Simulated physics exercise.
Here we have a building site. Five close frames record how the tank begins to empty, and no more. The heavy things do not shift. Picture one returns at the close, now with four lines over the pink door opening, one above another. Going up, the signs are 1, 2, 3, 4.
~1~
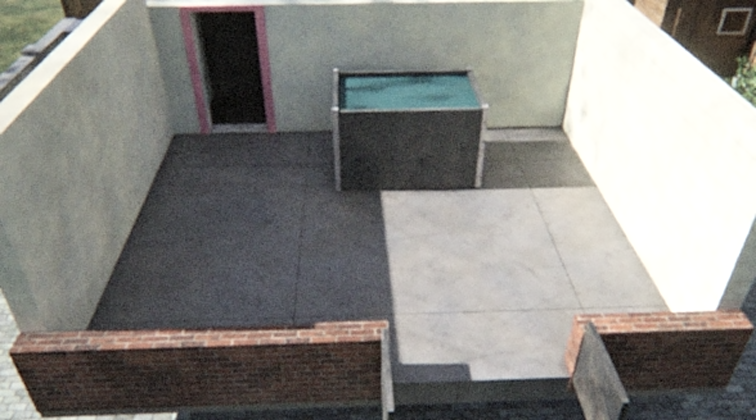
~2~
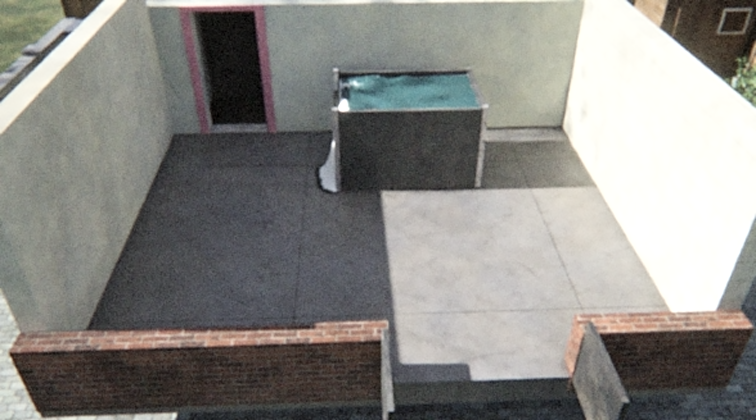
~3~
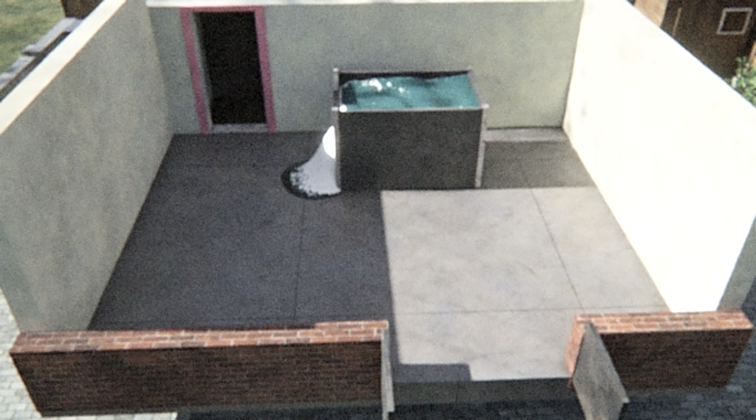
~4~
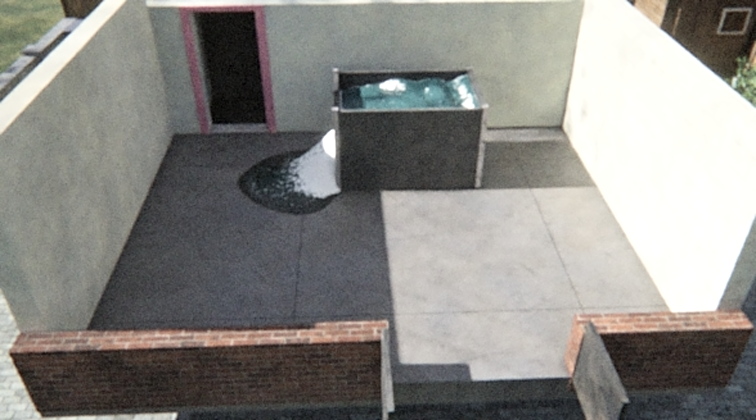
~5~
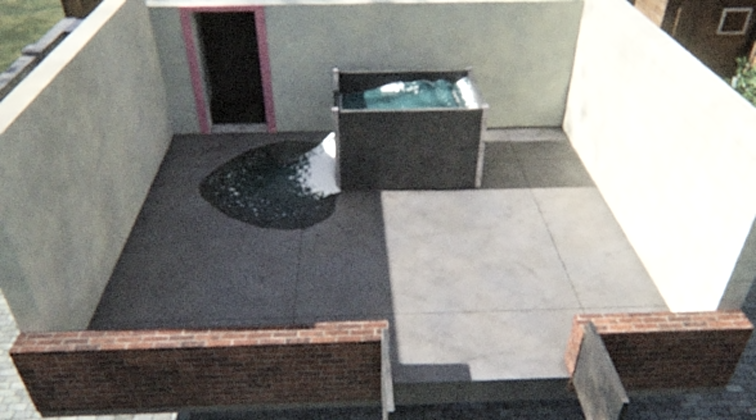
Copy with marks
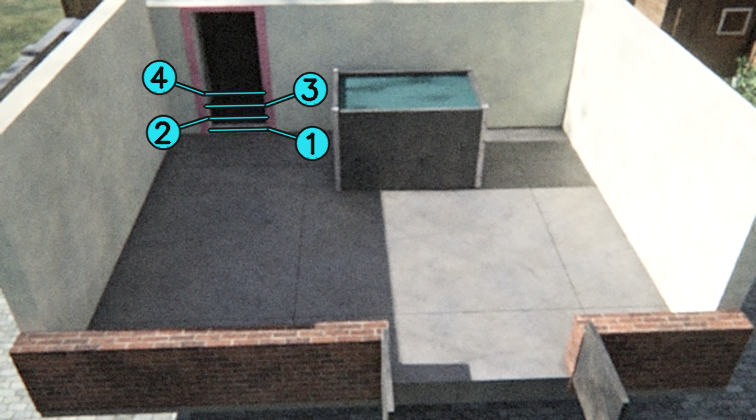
Water tank in a walled yard pouring water from its left side, the dark puddle spreading leftward across the grey ground.
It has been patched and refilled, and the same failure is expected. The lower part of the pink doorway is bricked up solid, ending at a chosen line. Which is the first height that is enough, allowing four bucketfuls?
Go for 2.
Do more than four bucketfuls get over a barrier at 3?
No, that is safe.
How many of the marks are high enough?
Three of them.
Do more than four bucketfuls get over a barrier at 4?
No, that is safe.
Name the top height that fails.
It is 1.
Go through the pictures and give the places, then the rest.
Water in the tank at rest, its middle at (407, 95); foot of the pink doorway at (239, 132); open gate at (482, 313).
Water covers 1 % of the ground and shows as far out as (335, 191).
Water covers 2 % of the ground and shows as far out as (287, 175).
Water covers 6 % of the ground and shows as far out as (246, 185).
Water covers 11 % of the ground and shows as far out as (206, 184).
On the marked copy, 1 at (239, 129); 2 at (237, 117); 3 at (235, 105); 4 at (234, 93); from the bottom up 1, 2, 3, 4.
If 1 is chosen, some 20 bucketfuls get in.
If 2 is chosen, a splash gets over, under a bucket.
If 3 is chosen, nothing gets over.
If 4 is chosen, nothing gets over.
